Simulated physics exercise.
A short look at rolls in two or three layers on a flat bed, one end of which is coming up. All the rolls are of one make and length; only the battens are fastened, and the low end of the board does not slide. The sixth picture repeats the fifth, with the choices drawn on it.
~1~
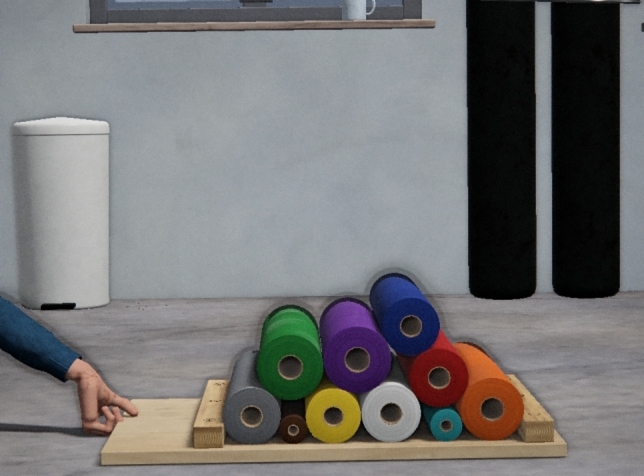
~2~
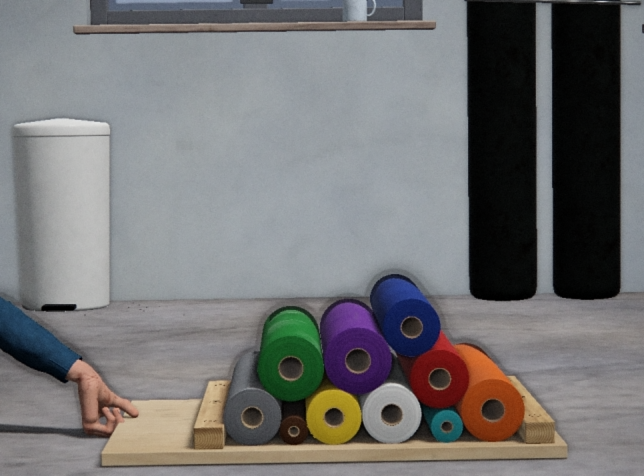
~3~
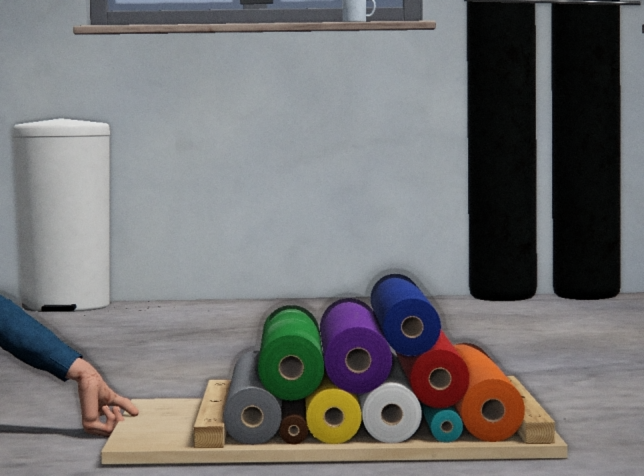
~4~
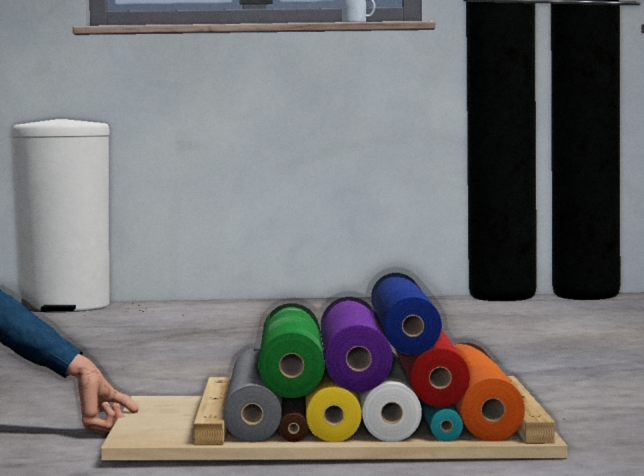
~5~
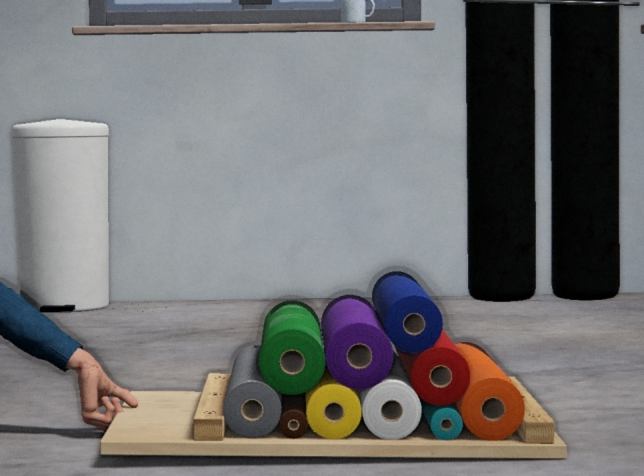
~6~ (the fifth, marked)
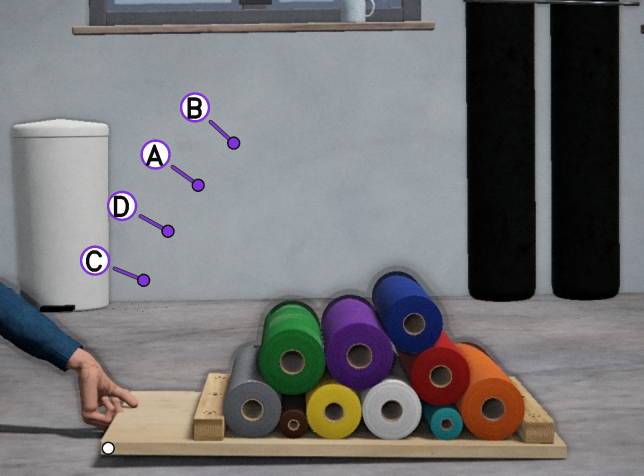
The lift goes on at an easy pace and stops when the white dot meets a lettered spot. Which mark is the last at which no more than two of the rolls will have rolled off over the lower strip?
The answer is mark A.
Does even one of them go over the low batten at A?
Yes.
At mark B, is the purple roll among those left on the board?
No.
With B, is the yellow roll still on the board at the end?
Yes, with B.
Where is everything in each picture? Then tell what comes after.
In the first picture, purple roll (357, 360); green roll (290, 367); blue roll (411, 326).
In the second picture, blue roll (412, 327); board (331, 417).
In the third picture, board (331, 416); grey roll (252, 416); brown roll (294, 430); purple roll (358, 360).
In the fourth picture, board (331, 414); grey roll (252, 413); brown roll (294, 428); turquoise roll (446, 425).
In the fifth picture, board (330, 412); grey roll (252, 410); brown roll (294, 425).
On the marked copy, A at (198, 185); B at (233, 143); C at (144, 280); D at (168, 231); the white dot at (108, 448).
With A. Early on, board at 20°.
Further on, board at 37°.
At the end, board at 37°, one over the low batten (blue).
As for the rest, B four over the low batten (red, purple, green, blue); C one over the low batten (blue); D one over the low batten (blue).
